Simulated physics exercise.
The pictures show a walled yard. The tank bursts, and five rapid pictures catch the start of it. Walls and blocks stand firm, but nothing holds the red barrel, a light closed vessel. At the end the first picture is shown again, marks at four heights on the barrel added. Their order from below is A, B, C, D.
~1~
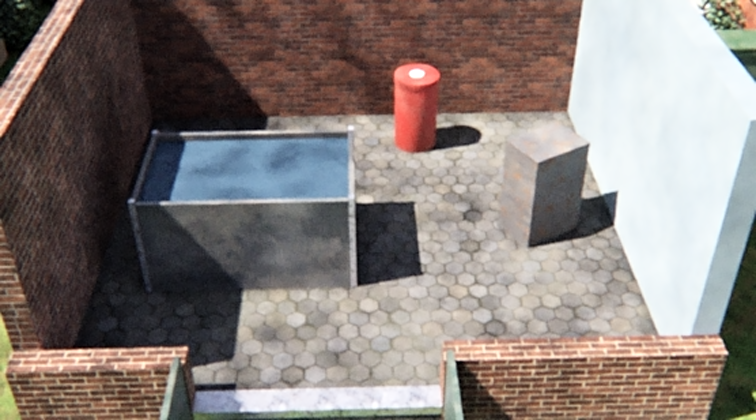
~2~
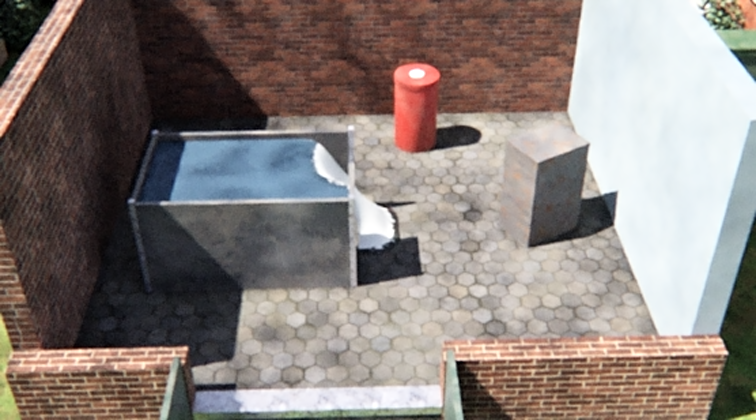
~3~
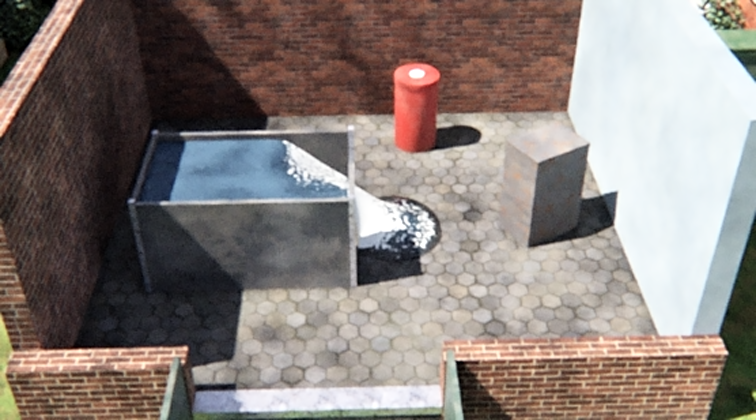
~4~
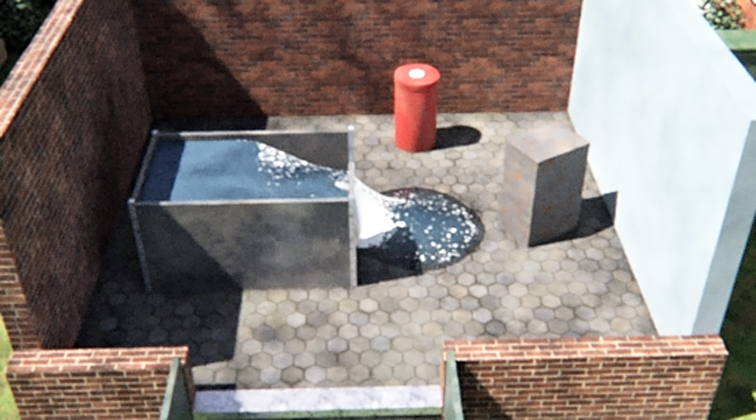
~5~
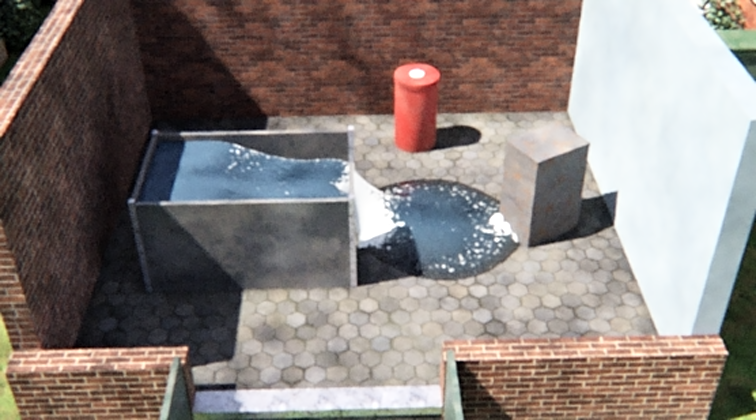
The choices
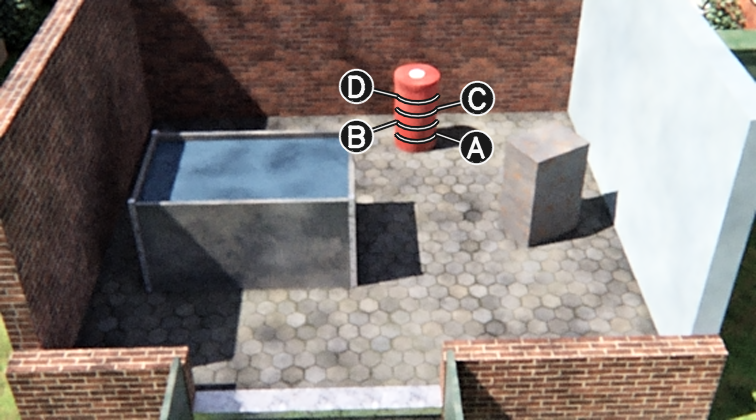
Water poured out of the right end of a full metal tank in a brick-walled yard, foaming white, then spread across the paving in a widening pool that reached the grey block.
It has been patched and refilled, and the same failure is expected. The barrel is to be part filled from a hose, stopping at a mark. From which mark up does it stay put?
Take B.
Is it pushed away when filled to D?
No.
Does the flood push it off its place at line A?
Yes, it does.
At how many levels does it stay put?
Three.
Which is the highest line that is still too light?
Line A.
On the marked copy, A at (417, 141); B at (417, 128); C at (418, 115); D at (418, 102); from the bottom up A, B, C, D.
For line A, it is pushed about half its own width away.
For line B, it does not move.
For line C, it does not move.
For line D, it does not move.
